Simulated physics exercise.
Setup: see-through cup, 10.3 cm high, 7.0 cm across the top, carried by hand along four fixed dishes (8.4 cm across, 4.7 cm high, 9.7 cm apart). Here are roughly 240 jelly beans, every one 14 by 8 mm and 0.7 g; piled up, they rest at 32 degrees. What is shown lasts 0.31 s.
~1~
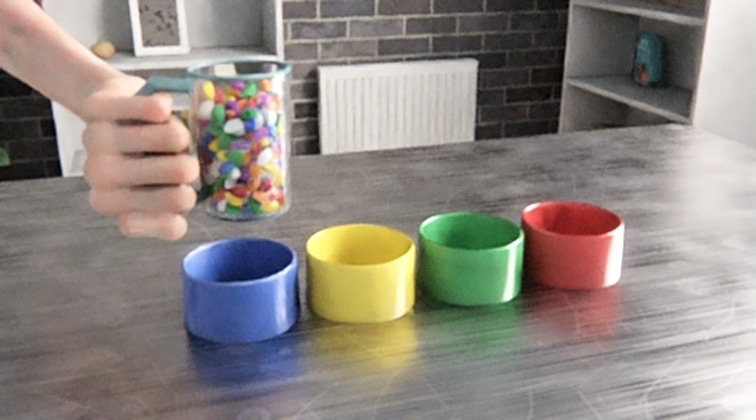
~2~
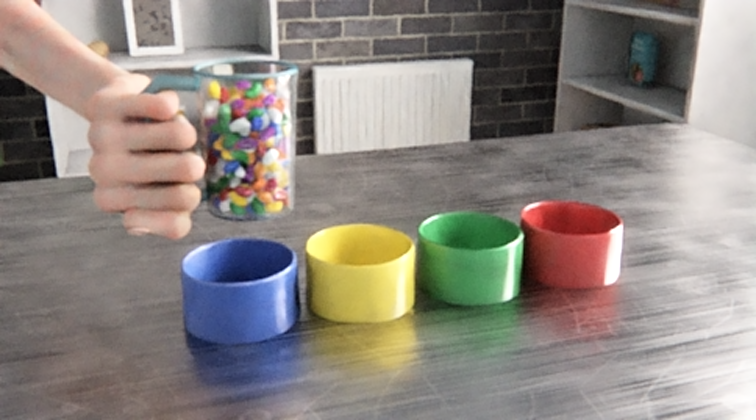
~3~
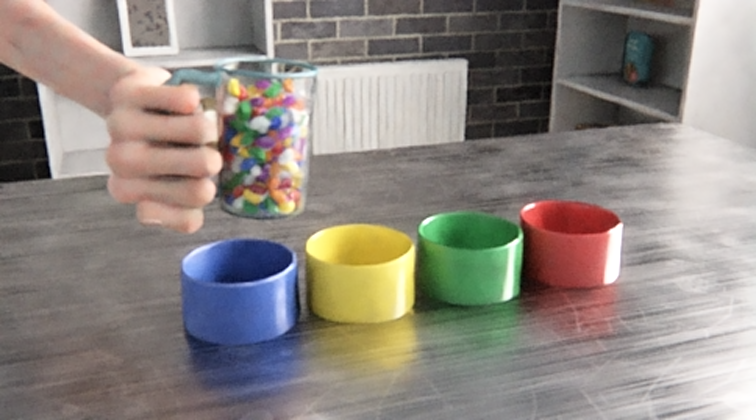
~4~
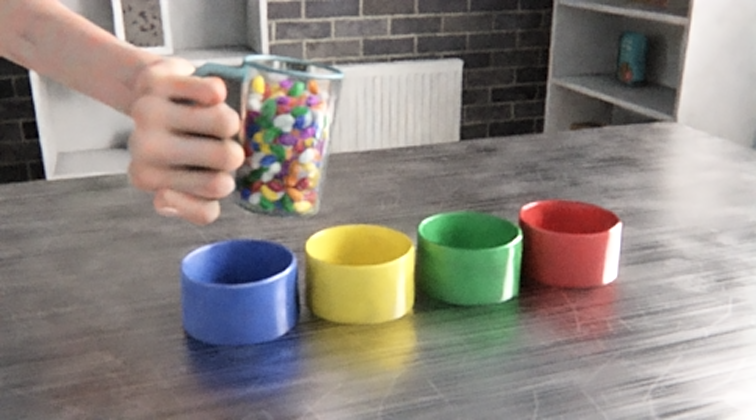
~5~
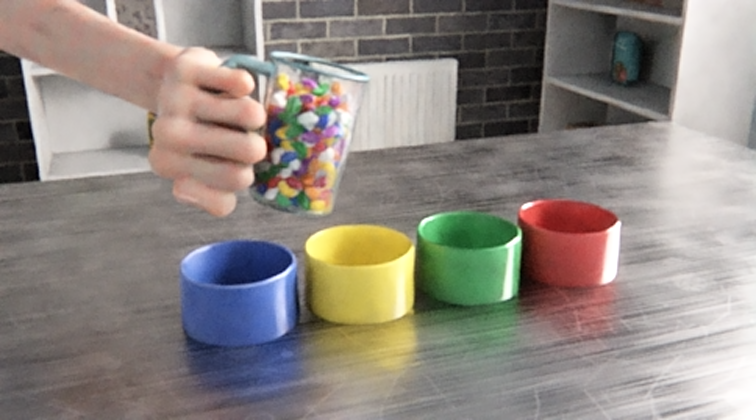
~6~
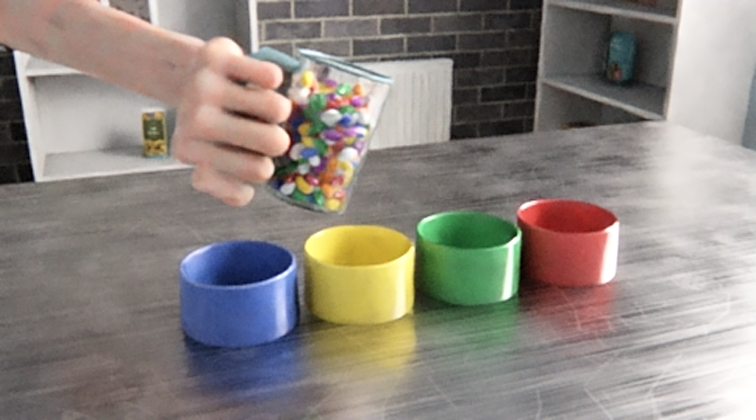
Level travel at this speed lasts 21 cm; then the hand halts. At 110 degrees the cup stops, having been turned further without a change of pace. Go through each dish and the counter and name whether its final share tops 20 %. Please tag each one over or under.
Red dish - over; blue dish - under; green dish - under; yellow dish - under; counter - under.
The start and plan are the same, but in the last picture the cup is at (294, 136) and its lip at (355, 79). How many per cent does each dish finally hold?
In the end red holds 100, blue holds 0, green holds 0, yellow holds 0.
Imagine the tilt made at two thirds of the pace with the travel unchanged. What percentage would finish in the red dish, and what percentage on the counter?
In that case you'd see red at 100 and the counter at 0.
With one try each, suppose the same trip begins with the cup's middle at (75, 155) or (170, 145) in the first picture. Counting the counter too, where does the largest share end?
The winner: Green; counter.
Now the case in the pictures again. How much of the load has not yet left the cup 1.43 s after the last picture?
My guess is near 60 per cent.
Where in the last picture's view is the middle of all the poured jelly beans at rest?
Est. centre at rest: (566, 233) px.
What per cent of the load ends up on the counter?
I'd put it near 0 per cent.
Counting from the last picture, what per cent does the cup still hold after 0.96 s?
Around 95 percent.
Then, 0.58 s after the last picture, tilt 62 degrees; cup holds 100 %.
Then, 0.96 s after the last picture, tilt 91 degrees; cup holds 95 %, red 5 %.
Then, 1.43 s after the last picture, tilt 110 degrees; cup holds 60 %, red 40 %.
In the end, red 100 %, blue 0 %, green 0 %, yellow 0 %, counter 0 %.
